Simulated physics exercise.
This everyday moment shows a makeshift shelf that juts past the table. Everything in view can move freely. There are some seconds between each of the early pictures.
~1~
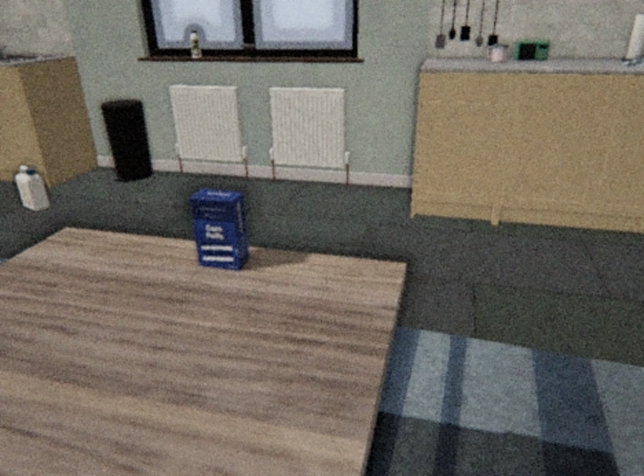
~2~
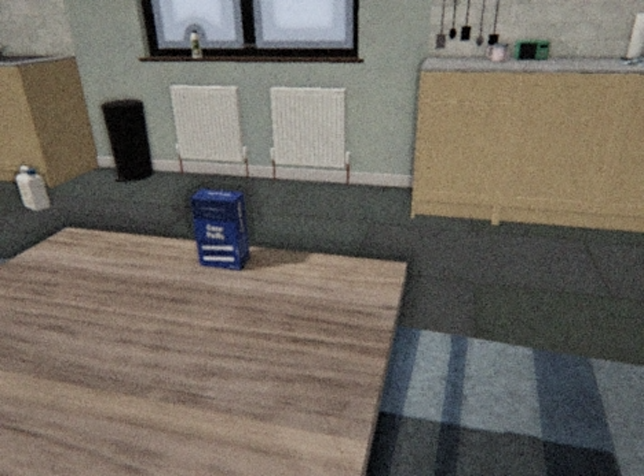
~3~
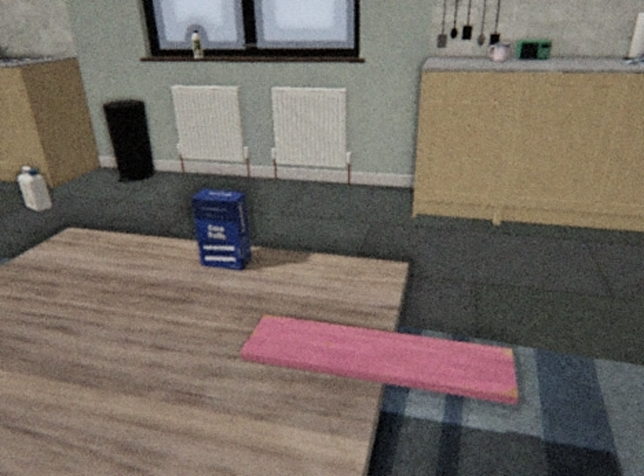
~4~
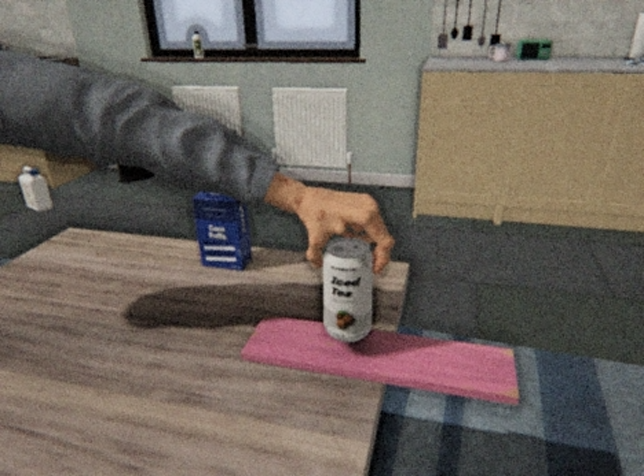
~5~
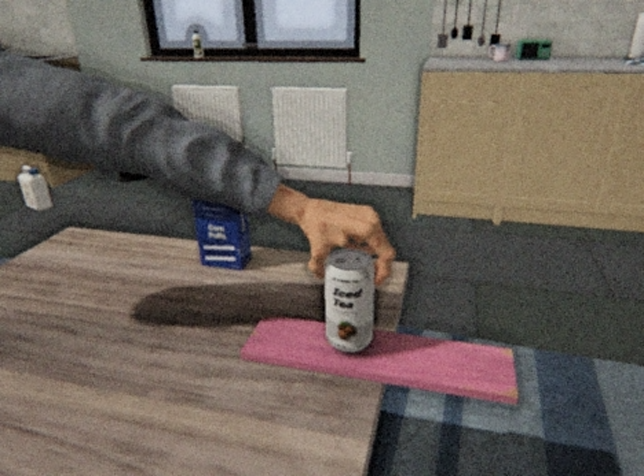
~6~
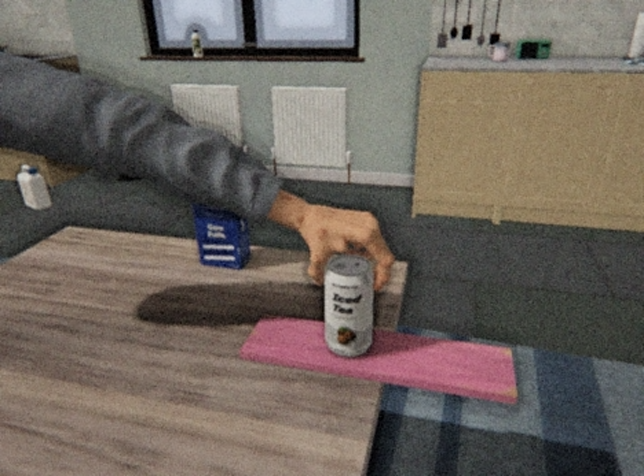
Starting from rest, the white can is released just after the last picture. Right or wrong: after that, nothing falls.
Right.
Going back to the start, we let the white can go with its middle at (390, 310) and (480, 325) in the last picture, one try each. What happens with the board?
First case: It stays put; second case: It topples.
Then, 0.40 s on from there, no change.
Then, 1.10 s on from there, white can resting near (349, 307).
In the end, all 3 unmoved. At the end, from the last picture's camera, white can near (349, 307). The board stays on the table.
